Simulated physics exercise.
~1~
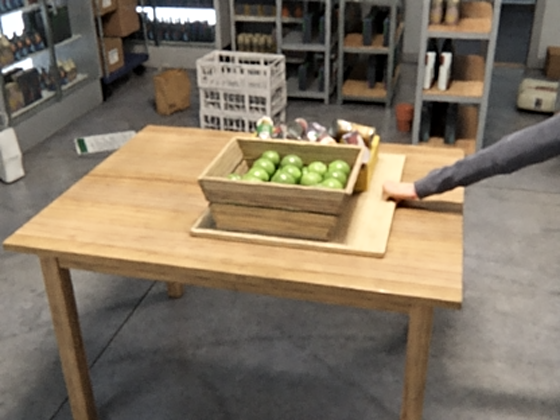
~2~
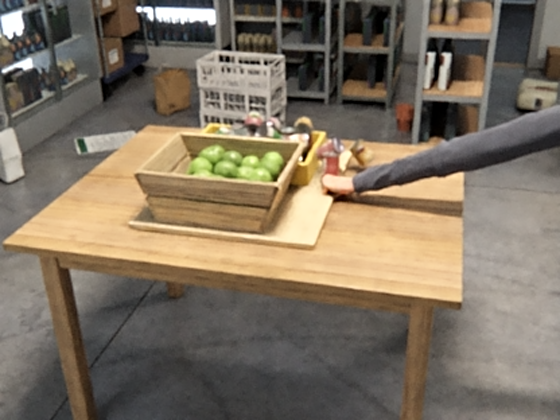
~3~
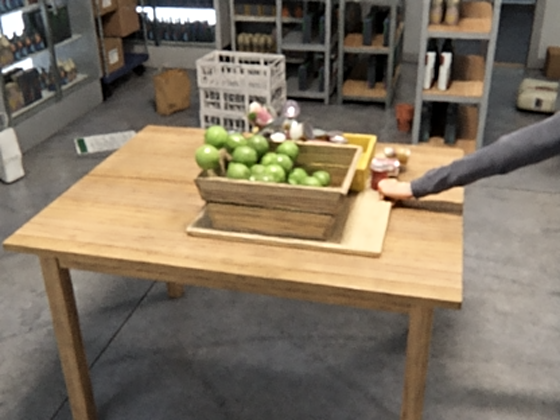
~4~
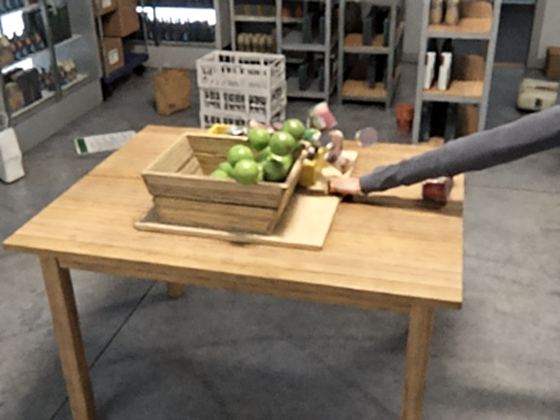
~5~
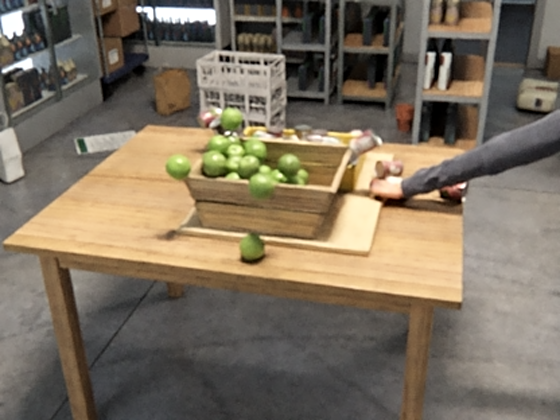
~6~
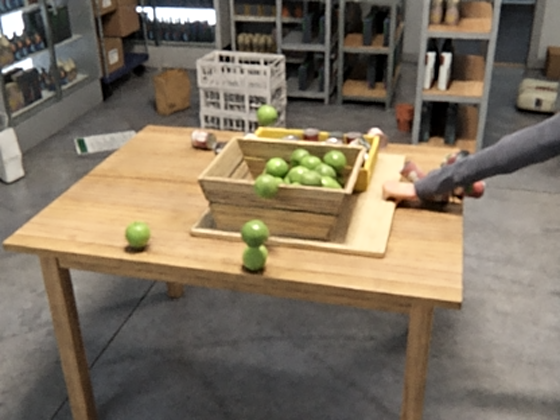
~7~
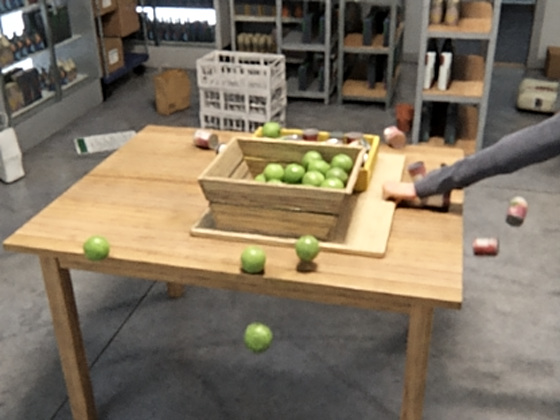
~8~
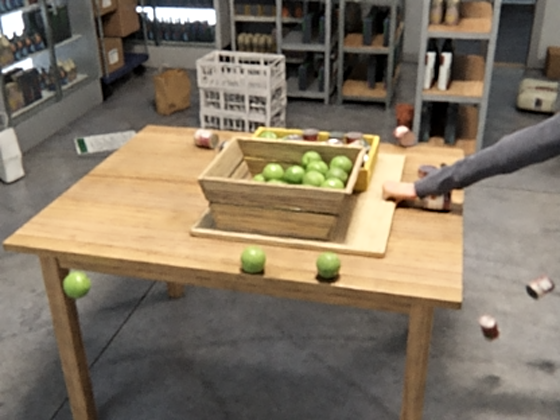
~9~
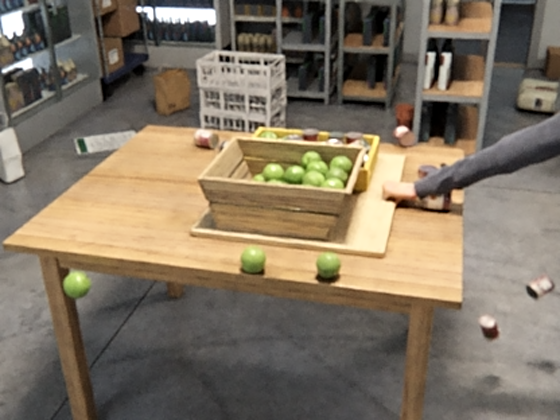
In a storeroom with a grey floor and metal shelves, seen from slightly above by a still camera, a wooden box of green apples sits on a board on a wooden table, with a yellow box of small tins behind it. An arm reaching in from the right slides the board left, then right, and repeats the swing. The apples heap up and tins spill beside the hand. Apples then tumble onto the tabletop, and some roll off the front as tins drop off the right side. Finally the boxes rest still, most apples remaining inside, two standing near the table's front edge.
